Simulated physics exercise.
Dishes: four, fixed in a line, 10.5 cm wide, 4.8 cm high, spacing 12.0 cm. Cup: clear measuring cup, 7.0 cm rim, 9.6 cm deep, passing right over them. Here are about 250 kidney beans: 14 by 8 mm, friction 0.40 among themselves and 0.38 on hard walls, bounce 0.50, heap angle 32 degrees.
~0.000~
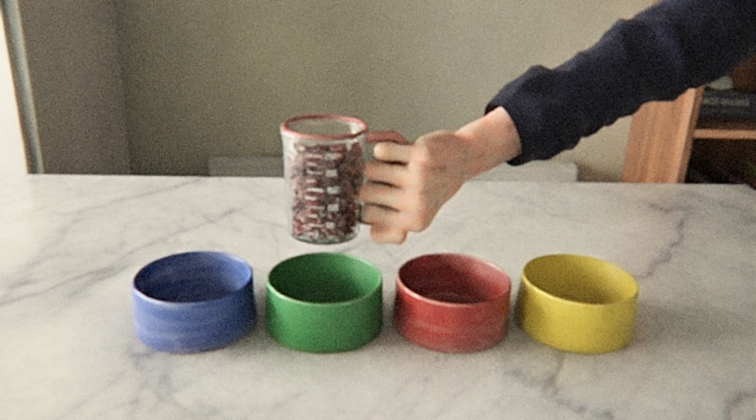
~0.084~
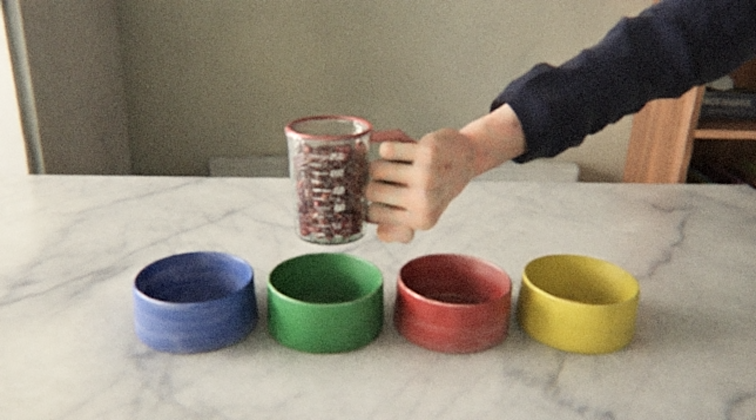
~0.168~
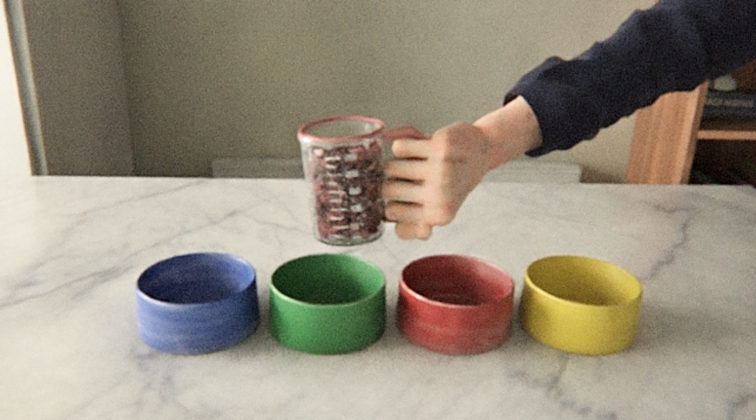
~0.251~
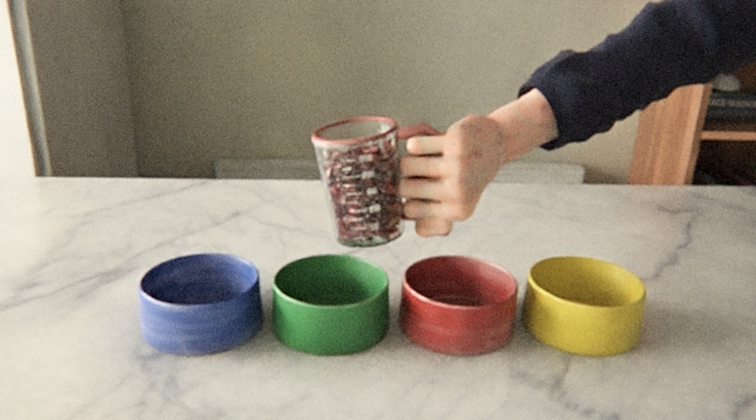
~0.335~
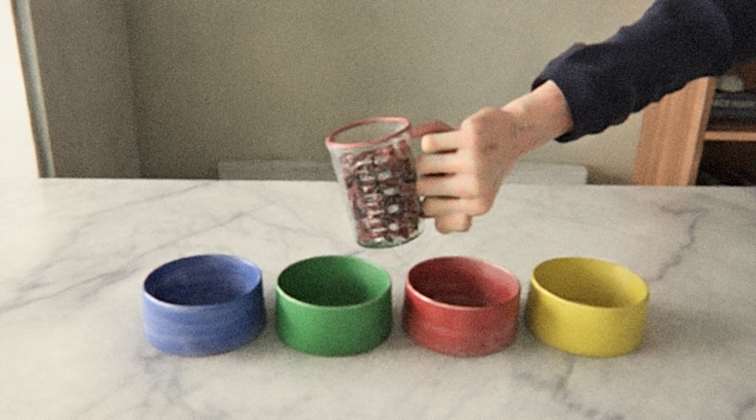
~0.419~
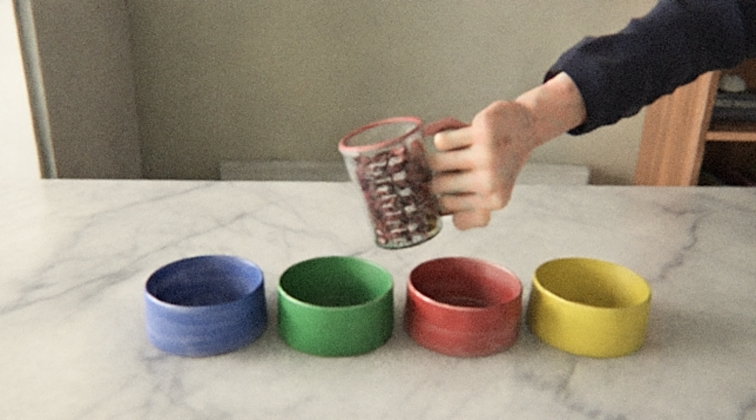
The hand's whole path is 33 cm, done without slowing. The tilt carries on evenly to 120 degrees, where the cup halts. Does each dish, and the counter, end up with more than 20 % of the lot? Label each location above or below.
Labels - red: Below, blue: Below, green: Below, yellow: Above, counter: Below.
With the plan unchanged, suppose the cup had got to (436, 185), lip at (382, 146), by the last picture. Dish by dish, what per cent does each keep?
Red: 0 / blue: 0 / green: 0 / yellow: 100.
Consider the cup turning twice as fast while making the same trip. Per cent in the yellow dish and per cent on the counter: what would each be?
That gives yellow 0 with 10 for the counter.
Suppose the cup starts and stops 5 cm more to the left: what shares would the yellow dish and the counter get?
Yellow 90; counter 10.
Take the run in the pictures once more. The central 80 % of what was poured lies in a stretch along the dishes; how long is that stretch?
Some 6 centimetres.
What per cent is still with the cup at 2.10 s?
It comes to about 95 percent.
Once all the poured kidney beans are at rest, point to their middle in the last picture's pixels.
Centre at rest, approx.: (591, 305) px.
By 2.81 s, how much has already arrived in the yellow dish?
About 95 per cent by then.
Then, at 1.43 s, tilt 65 degrees; cup holds 100 %.
After 2.10 s, tilt 96 degrees; cup holds 95 %.
After 2.81 s, tilt 120 degrees; cup holds 5 %, yellow 95 %.
By 3.3 s all is still; red 0 %, blue 0 %, green 0 %, yellow 100 %, counter 0 %.
